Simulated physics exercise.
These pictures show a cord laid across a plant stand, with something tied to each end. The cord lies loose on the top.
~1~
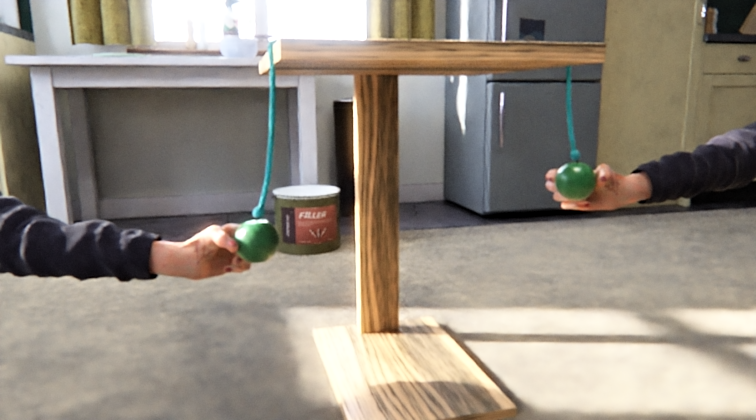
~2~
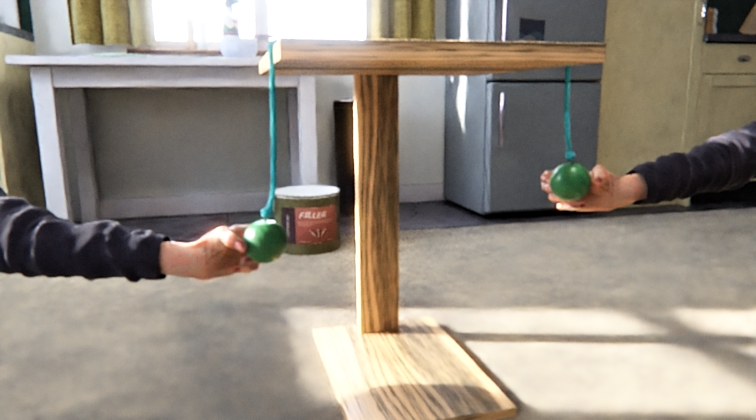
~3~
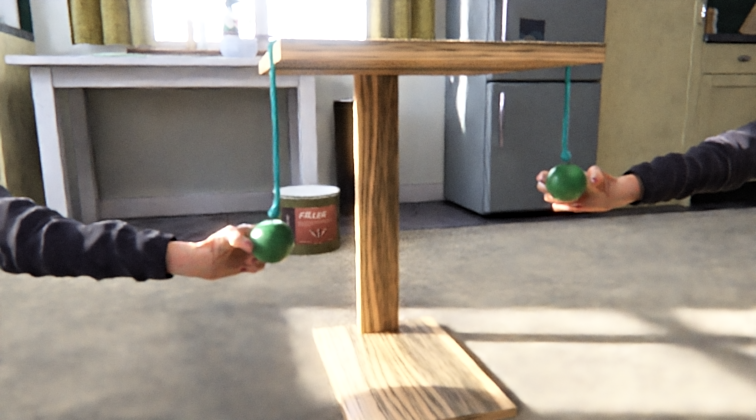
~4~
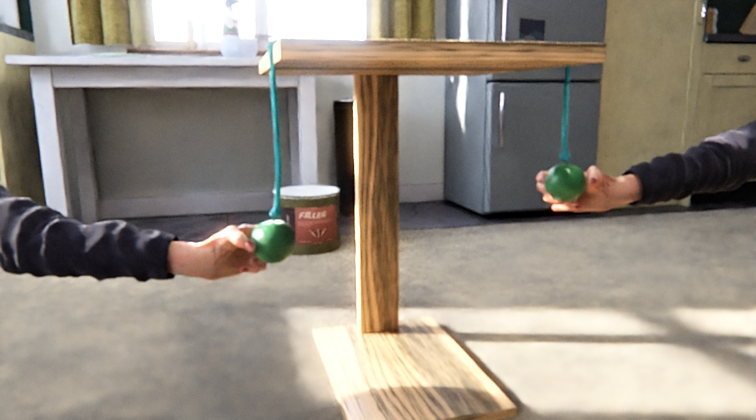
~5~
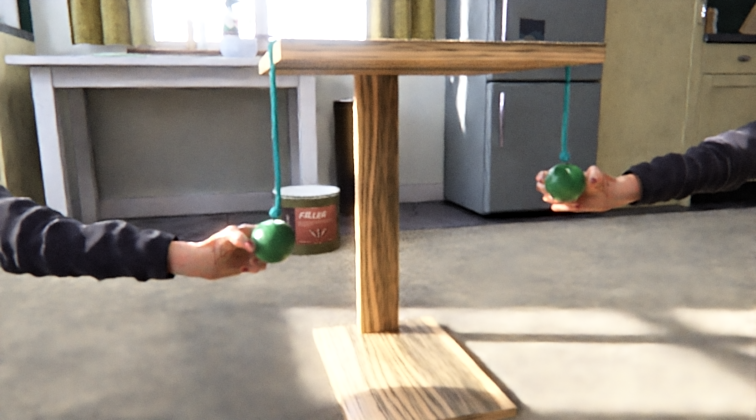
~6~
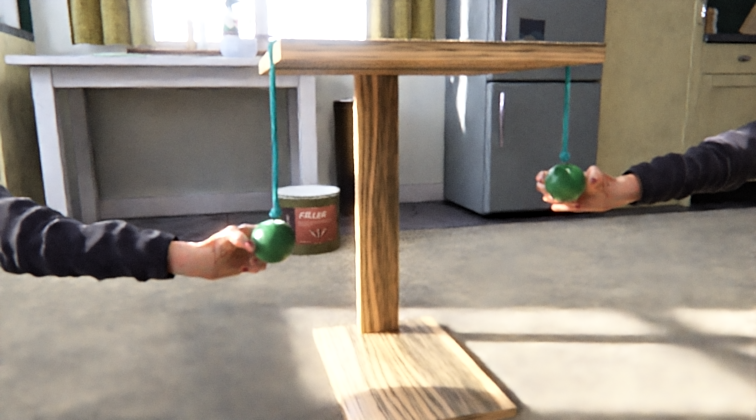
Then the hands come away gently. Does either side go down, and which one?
In the end the cord keeps its balance.
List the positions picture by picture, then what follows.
In the first picture, left apple (257, 241); right apple (575, 181); cord over the top (413, 45).
In the second picture, left apple (265, 241); right apple (571, 182).
In the third picture, left apple (272, 242); right apple (566, 183).
In the fourth picture, left apple (274, 241); right apple (565, 183).
In the fifth picture, left apple (274, 241); right apple (565, 183).
In the sixth picture, left apple (274, 241); right apple (565, 183); cord over the top (413, 45).
Then, 0.28 s past the final frame, left apple at the same height near (278, 242); right apple at the same height near (562, 185).
Then, 0.78 s past the final frame, left apple at the same height near (283, 241); right apple at the same height near (562, 185).
When it is over, left apple at the same height near (284, 241); right apple at the same height near (564, 185). The cord stays as it is.
